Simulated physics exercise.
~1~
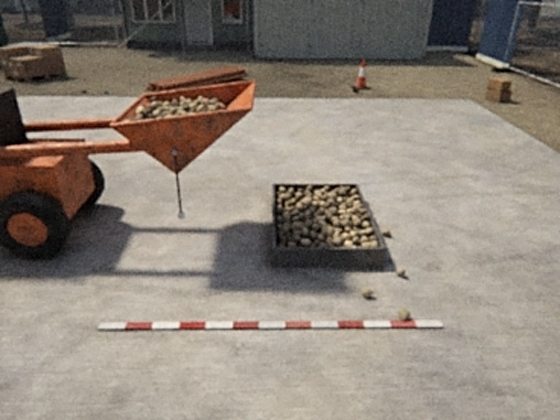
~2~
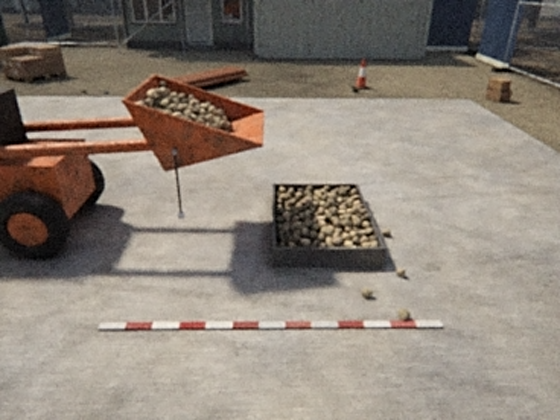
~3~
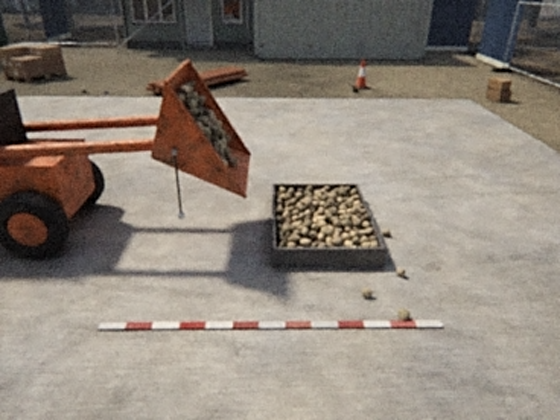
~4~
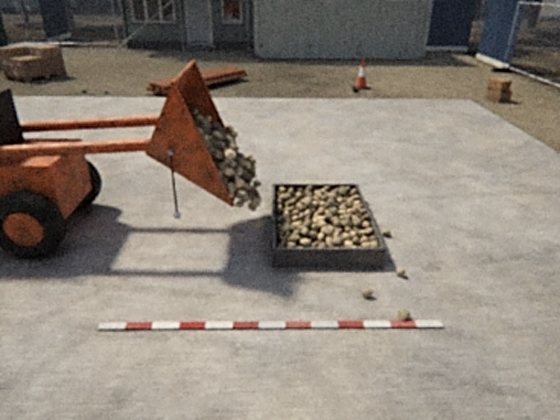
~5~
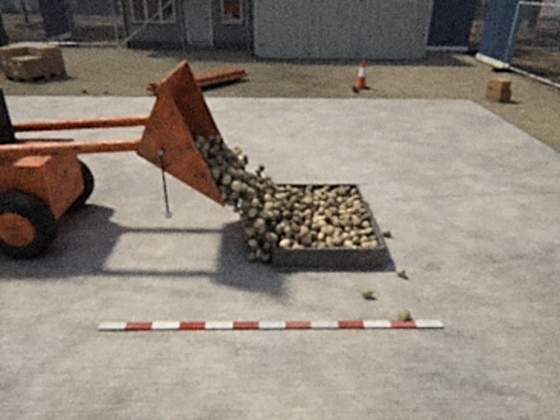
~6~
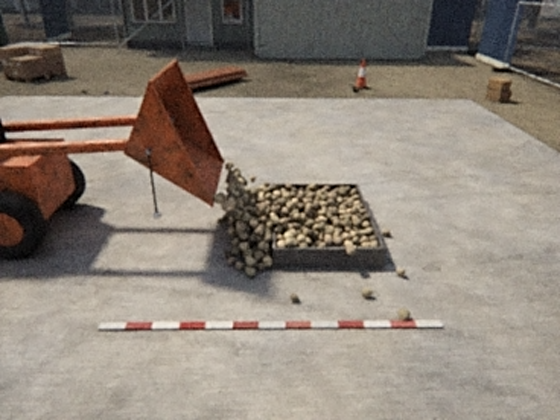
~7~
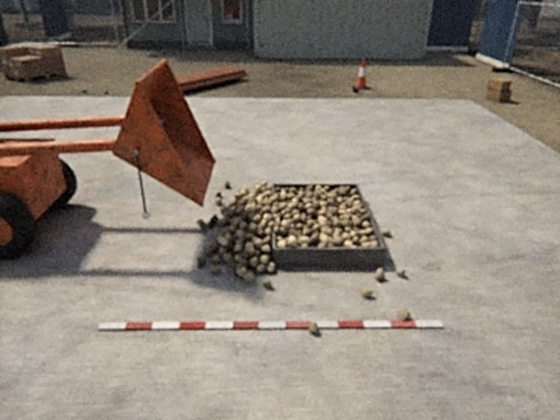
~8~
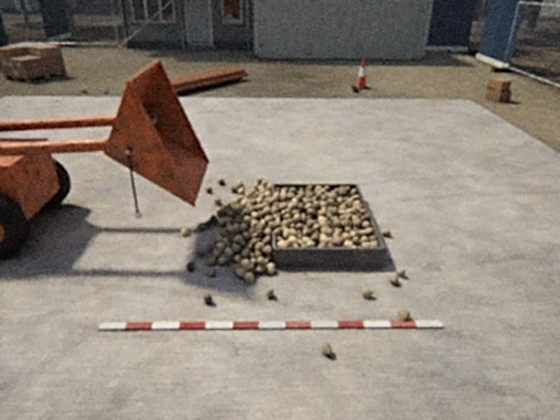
An orange loader on the left holds its raised bucket of rounded stones near a dark square bin already full of similar stones, with a red and white striped staff lying in front. The bucket tips forward, steeply angled toward the concrete, and the stones begin to slide over its lip. As they pour out, the loader backs away to the left, so many land short of the bin while others spill into it. A few stones roll forward past the staff. Finally the emptied bucket hangs tilted, and a loose heap rests against the bin's left side.
